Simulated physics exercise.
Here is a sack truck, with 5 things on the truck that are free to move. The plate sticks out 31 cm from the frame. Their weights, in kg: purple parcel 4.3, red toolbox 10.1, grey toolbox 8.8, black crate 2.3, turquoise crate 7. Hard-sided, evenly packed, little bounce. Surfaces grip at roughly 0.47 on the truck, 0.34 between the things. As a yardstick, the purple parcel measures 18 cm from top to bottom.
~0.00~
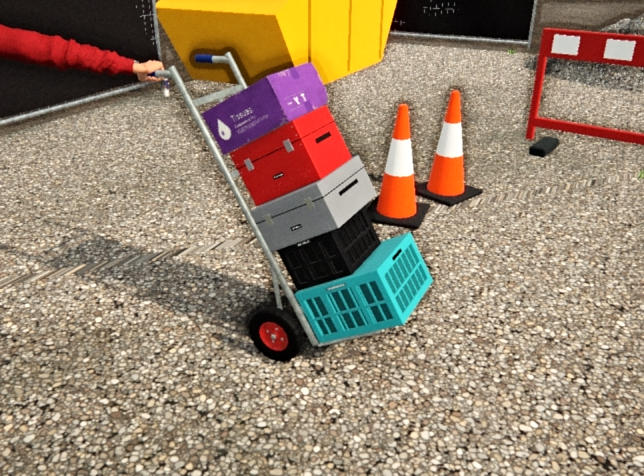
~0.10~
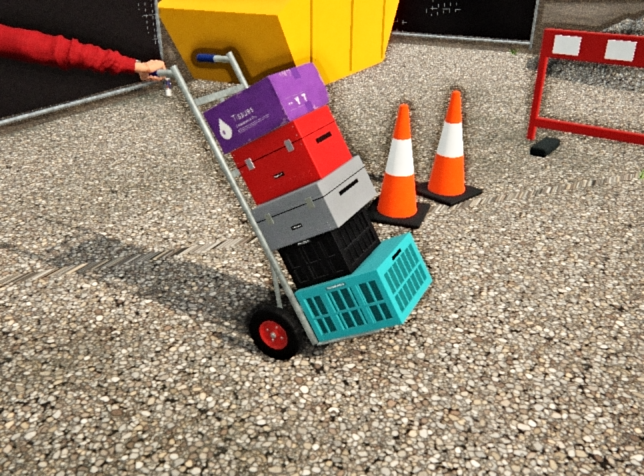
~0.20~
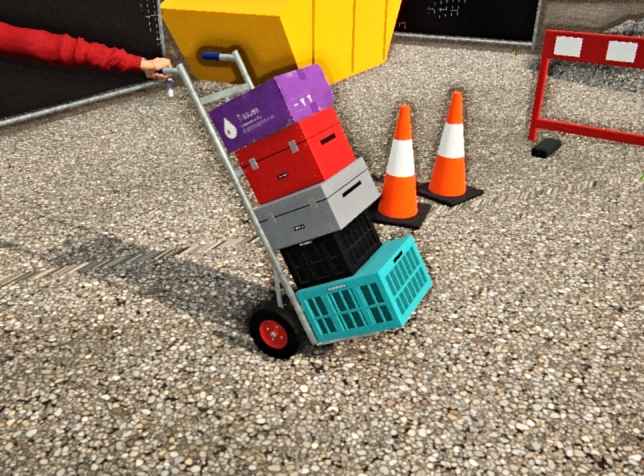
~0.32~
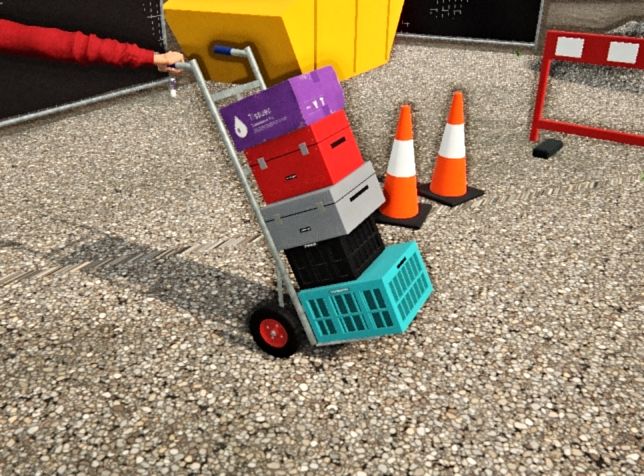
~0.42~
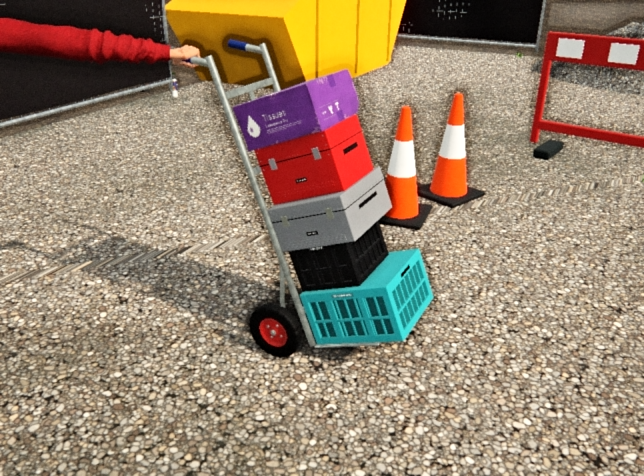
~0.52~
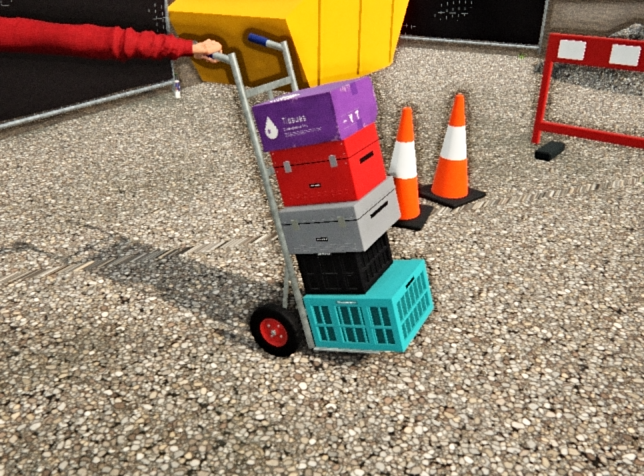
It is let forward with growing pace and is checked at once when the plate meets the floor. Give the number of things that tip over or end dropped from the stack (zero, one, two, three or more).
Lost: Three or more.
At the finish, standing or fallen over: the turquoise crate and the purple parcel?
The turquoise crate keeps standing; the purple parcel tips over.
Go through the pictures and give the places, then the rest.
In the first picture, 30° short of upright; purple parcel (268, 108); red toolbox (291, 156).
In the second picture, 30° short of upright; turquoise crate (365, 287); grey toolbox (316, 202).
In the third picture, 28° short of upright; black crate (332, 246); turquoise crate (365, 288).
In the fourth picture, 25° short of upright; grey toolbox (325, 205); black crate (335, 248).
In the fifth picture, 21° short of upright; turquoise crate (368, 296); grey toolbox (332, 209).
In the sixth picture, 16° short of upright; purple parcel (318, 113); red toolbox (329, 165).
After 1.02 s, truck upright; purple parcel tipped 14° from how it sat near (427, 142); red toolbox tipped 14° from how it sat near (407, 190); grey toolbox tipped 14° from how it sat.
After 1.42 s, truck upright; purple parcel and red toolbox now dropped from the stack; grey toolbox tipped 49° from how it sat; black crate tipped 49° from how it sat.
After 1.62 s, truck upright; grey toolbox now dropped from the stack; black crate on its side.
After 1.92 s, truck upright; black crate on its side.
At rest (2.6 s), dropped from the stack, purple parcel, red toolbox, grey toolbox and black crate; the last one in place, give or take 10 cm. In the last view, red toolbox near (616, 396).
